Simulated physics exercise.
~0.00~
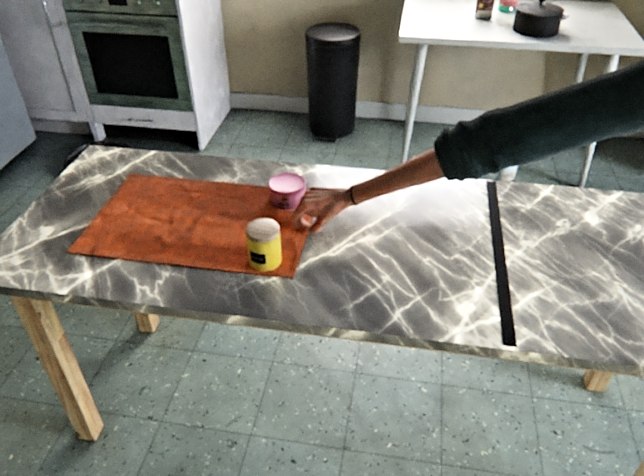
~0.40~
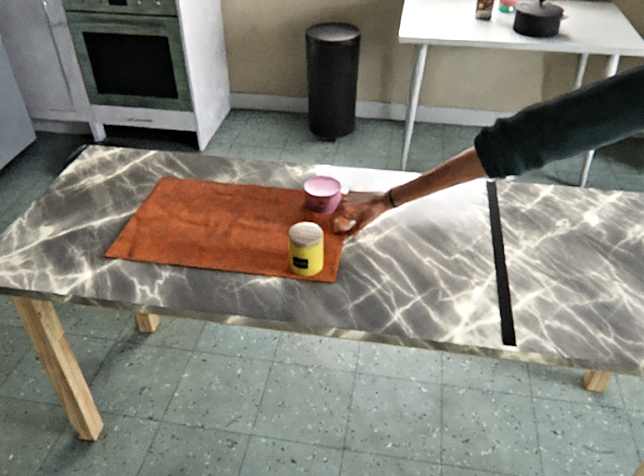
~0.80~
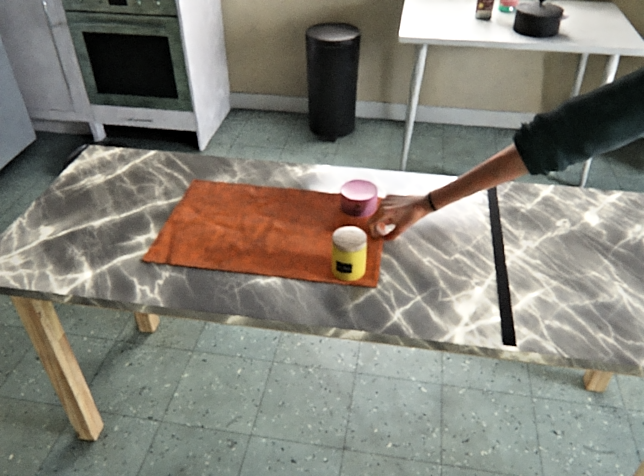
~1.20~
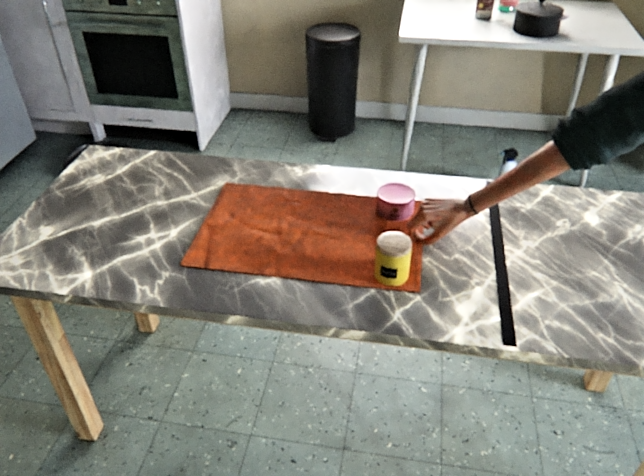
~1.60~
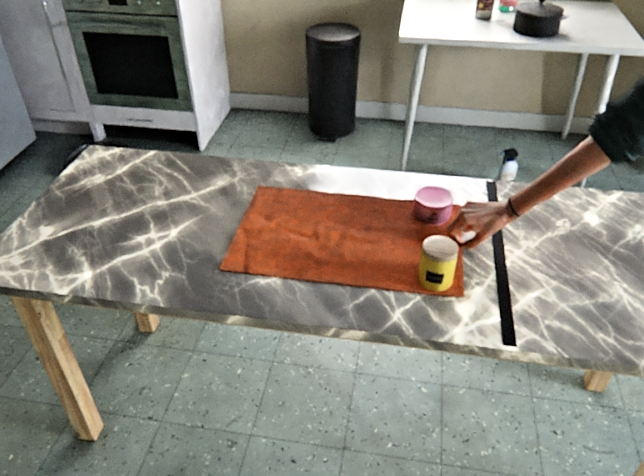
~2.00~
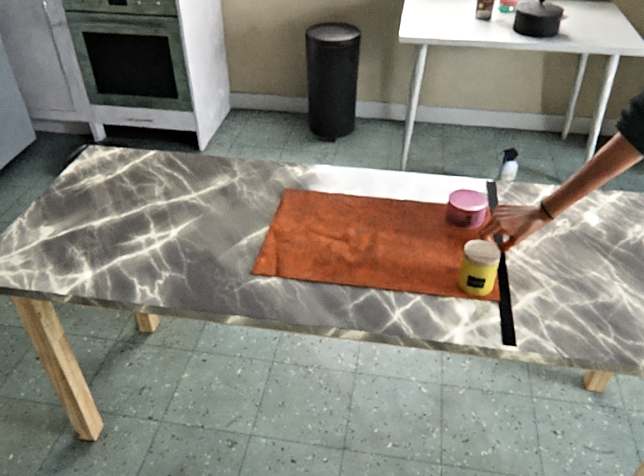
At first, an orange cloth lies on the left part of a marbled table, with a yellow jar and a pink tub standing near its right edge. A hand in a dark green sleeve reaches in from the right and grips that edge. The hand pulls the cloth steadily to the right, towards a strip of black tape, and both containers ride along with it. As the arm draws back, a small bottle comes into view behind the table. Finally, the edge of the cloth reaches the tape, with the jar and the tub still upright on it.
